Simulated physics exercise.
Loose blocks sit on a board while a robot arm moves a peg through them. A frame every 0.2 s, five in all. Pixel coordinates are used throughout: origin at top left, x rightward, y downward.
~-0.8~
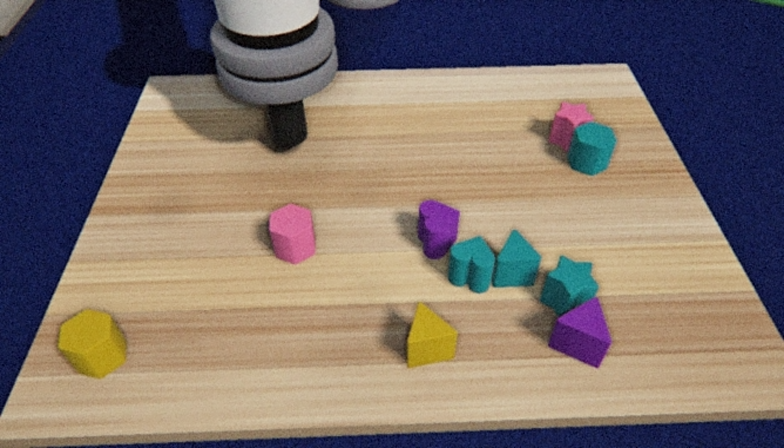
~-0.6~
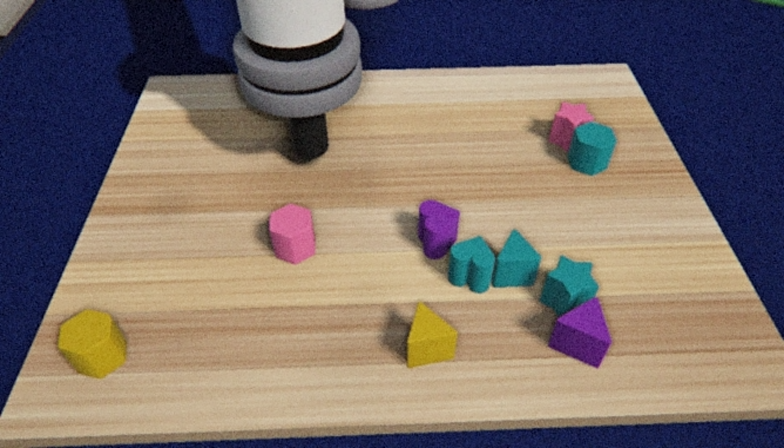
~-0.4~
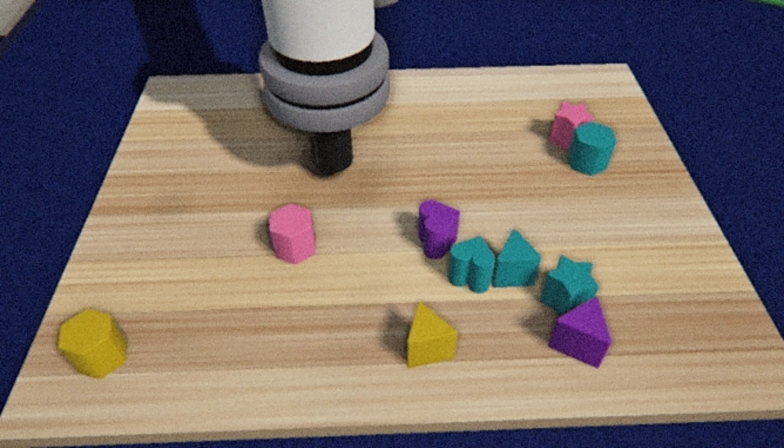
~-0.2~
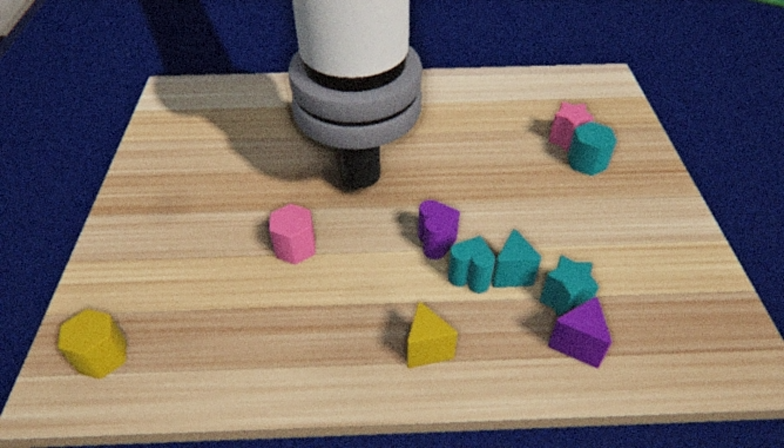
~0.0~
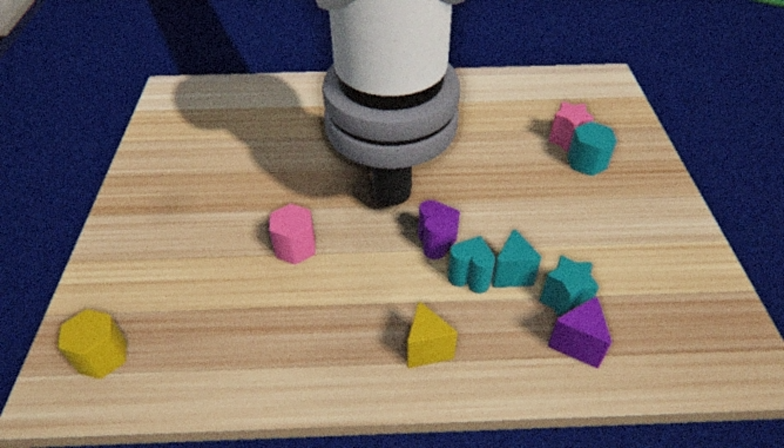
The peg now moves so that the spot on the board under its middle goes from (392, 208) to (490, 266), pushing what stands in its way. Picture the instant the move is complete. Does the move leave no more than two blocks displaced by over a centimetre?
Answer: No.
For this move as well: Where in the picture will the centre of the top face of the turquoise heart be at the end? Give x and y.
Its top middle is near (489, 299).
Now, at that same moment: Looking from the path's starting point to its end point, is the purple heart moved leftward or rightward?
Facing from start to end, it shifts right.
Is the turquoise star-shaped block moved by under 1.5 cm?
Yes.
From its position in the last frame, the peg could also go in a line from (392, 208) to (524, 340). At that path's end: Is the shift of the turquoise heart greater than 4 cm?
Yes, I think so.
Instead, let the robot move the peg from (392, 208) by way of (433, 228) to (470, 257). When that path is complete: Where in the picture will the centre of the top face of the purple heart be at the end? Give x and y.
It is at (483, 263).
On the path given first. One third of the way, peg (423, 213); purple heart (451, 225).
Two thirds of the way, peg (457, 232); purple heart (476, 250), turned 40° clockwise; turquoise heart (487, 277).
At the end, peg (492, 252); purple heart (500, 272), turned 75° clockwise; turquoise heart (489, 299), turned 40° clockwise; turquoise triangle (533, 257), turned 25° anticlockwise; turquoise star-shaped block still.
